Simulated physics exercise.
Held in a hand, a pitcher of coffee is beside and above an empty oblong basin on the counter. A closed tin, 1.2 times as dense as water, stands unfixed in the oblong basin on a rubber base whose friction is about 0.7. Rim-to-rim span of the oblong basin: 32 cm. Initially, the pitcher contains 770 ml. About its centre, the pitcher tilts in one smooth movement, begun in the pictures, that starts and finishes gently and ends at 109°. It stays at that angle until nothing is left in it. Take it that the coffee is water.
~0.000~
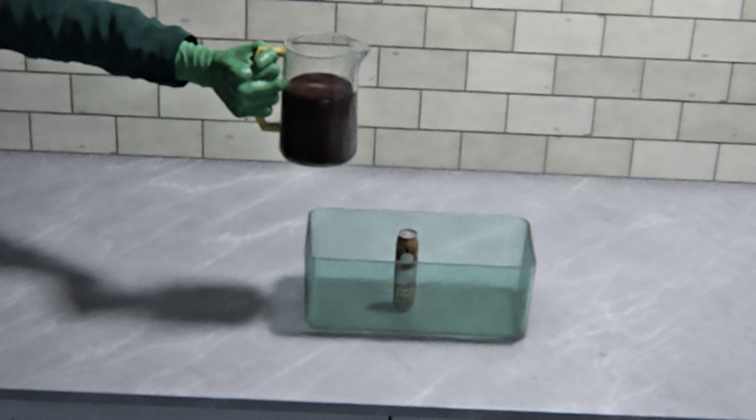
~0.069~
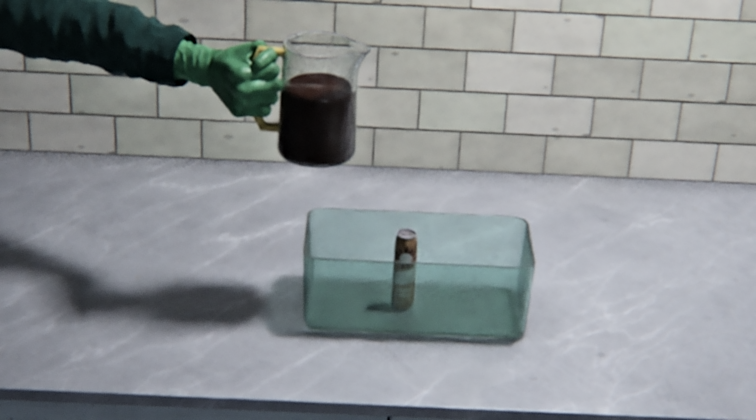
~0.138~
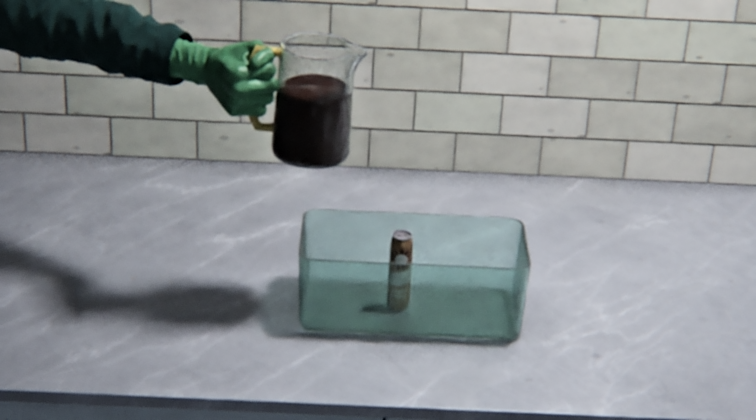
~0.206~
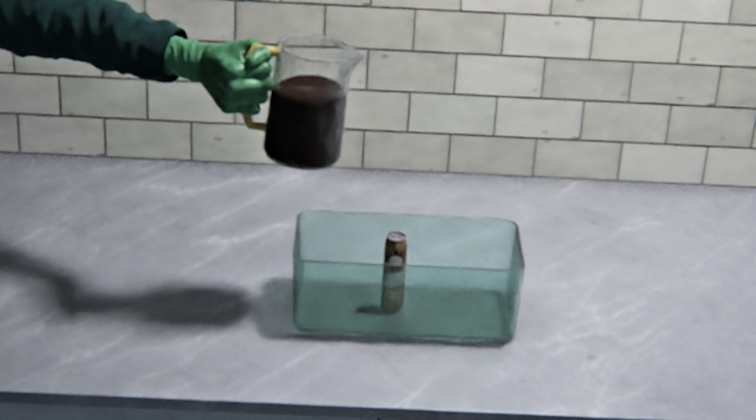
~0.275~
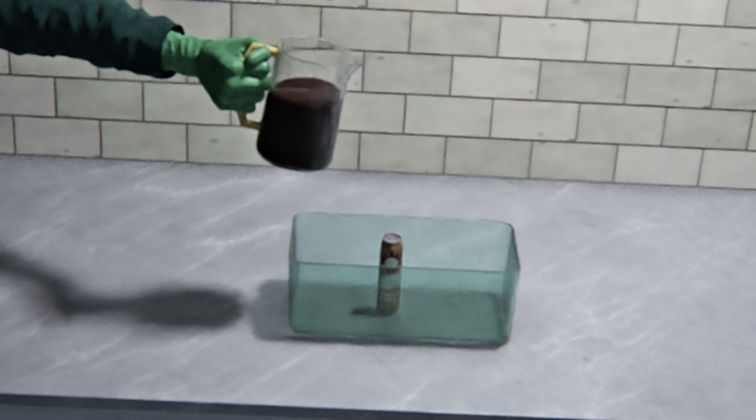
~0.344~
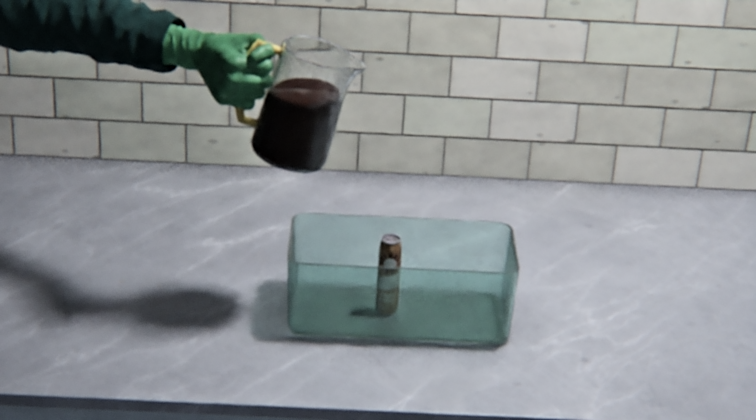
On a grey marbled counter, a green-gloved hand held a pitcher of dark coffee above a glassy basin with a small tin standing inside, then gradually tilted the pitcher a little to the right.
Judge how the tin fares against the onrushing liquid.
It does not tilt over.
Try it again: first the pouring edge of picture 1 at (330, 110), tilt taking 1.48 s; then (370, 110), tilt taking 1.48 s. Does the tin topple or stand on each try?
Run one: It does not tip. Run two: It tumbles.
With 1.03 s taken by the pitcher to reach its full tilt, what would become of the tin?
Holds steady.
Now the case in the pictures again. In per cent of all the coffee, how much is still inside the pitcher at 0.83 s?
Roughly 98 per cent.
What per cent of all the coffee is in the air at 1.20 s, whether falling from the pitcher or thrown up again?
About 28 per cent.
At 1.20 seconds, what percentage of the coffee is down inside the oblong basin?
Some 22 per cent.
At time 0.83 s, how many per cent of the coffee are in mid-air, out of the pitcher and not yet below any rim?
Near 2 per cent of it all.
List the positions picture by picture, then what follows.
Tilt 0°; pouring edge (371, 48); surface from (285, 82) to (355, 85); the oblong basin's rim runs from (308, 233) to (532, 243); the tin's top is at (408, 237), in the first picture.
Tilt 1°; pouring edge (370, 49); surface from (284, 82) to (355, 85), in the second picture.
Tilt 2°; pouring edge (367, 52); surface from (279, 83) to (350, 87), in the third picture.
Tilt 5°; pouring edge (364, 56); surface from (275, 85) to (346, 88), in the fourth picture.
Tilt 9°; pouring edge (363, 61); surface from (270, 87) to (342, 91), in the fifth picture.
Tilt 14°; pouring edge (366, 67); surface from (270, 90) to (343, 92), in the sixth picture.
Then, 0.83 s in, the tilt is 65° and 98 per cent is still to pour; the tin stands where it began.
Then, 1.20 s in, the tilt is 99° and 50 per cent is still to pour; the tin stands where it began.
Then, 1.57 s in, the tilt is 109° and 6 per cent is still to pour; the tin stands where it began.
Then, 1.98 s in, the tilt is 109° and 0 per cent is still to pour; the tin stands where it began.
Finally, the tin stands where it began.
